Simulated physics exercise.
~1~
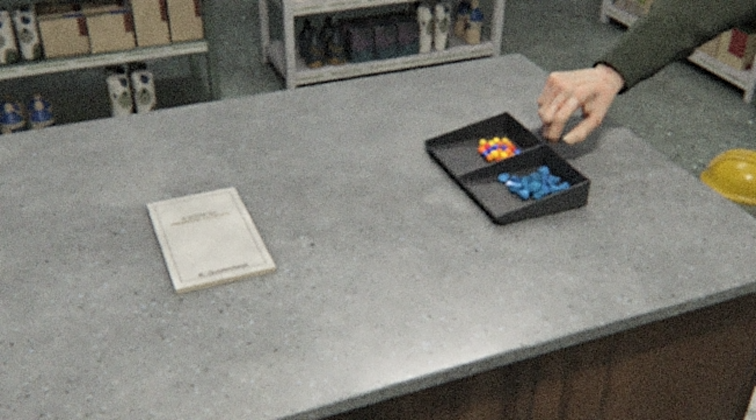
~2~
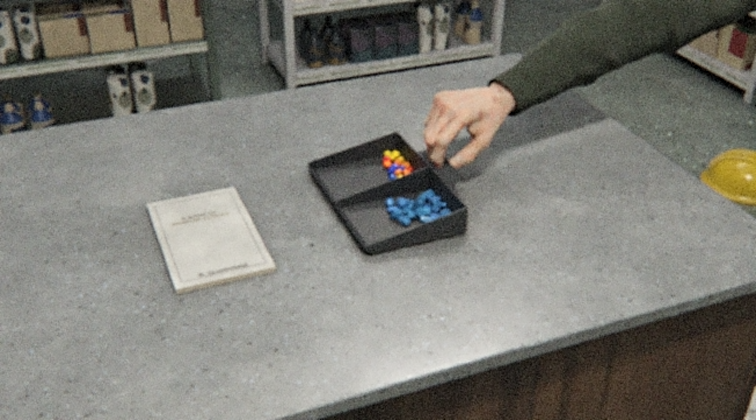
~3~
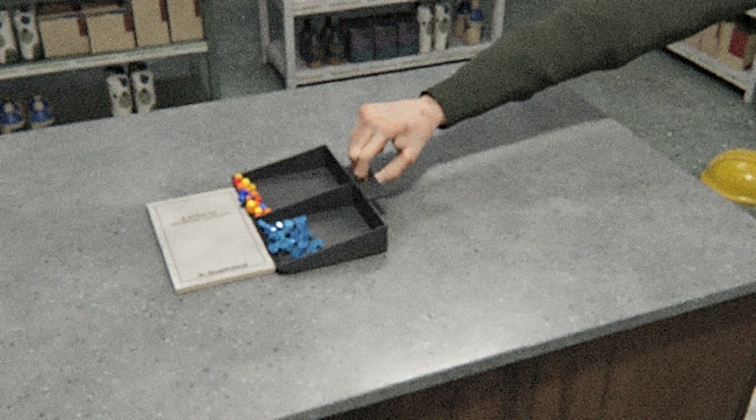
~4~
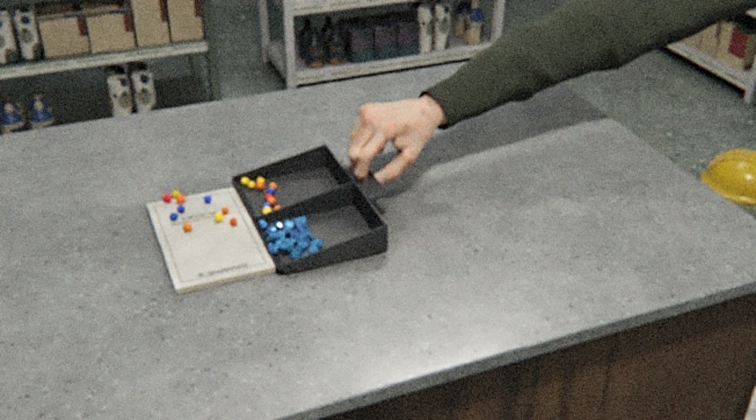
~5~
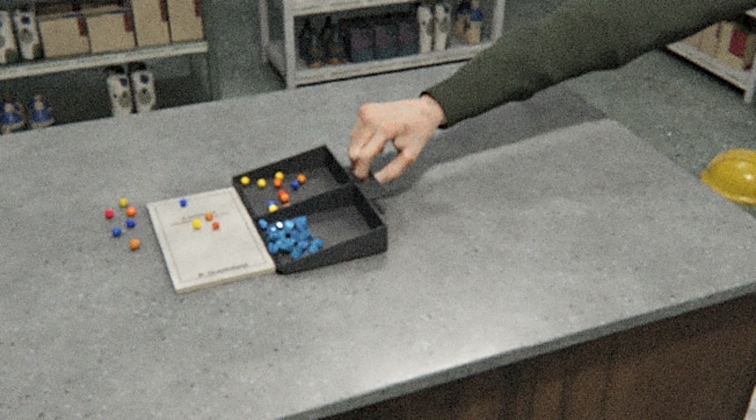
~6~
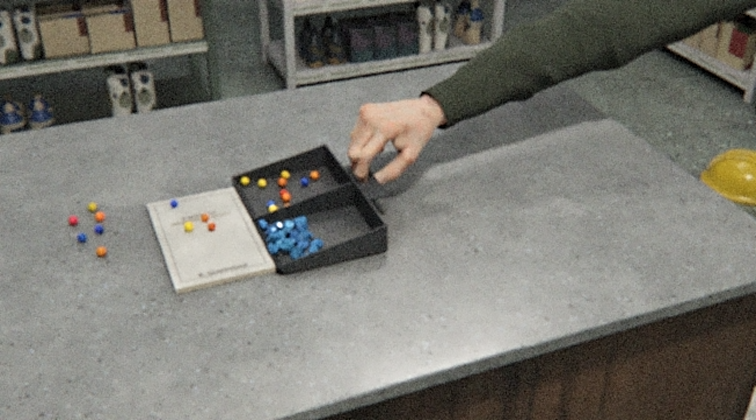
A hand slides a tray left into a thin book, and some colorful beads spill out.
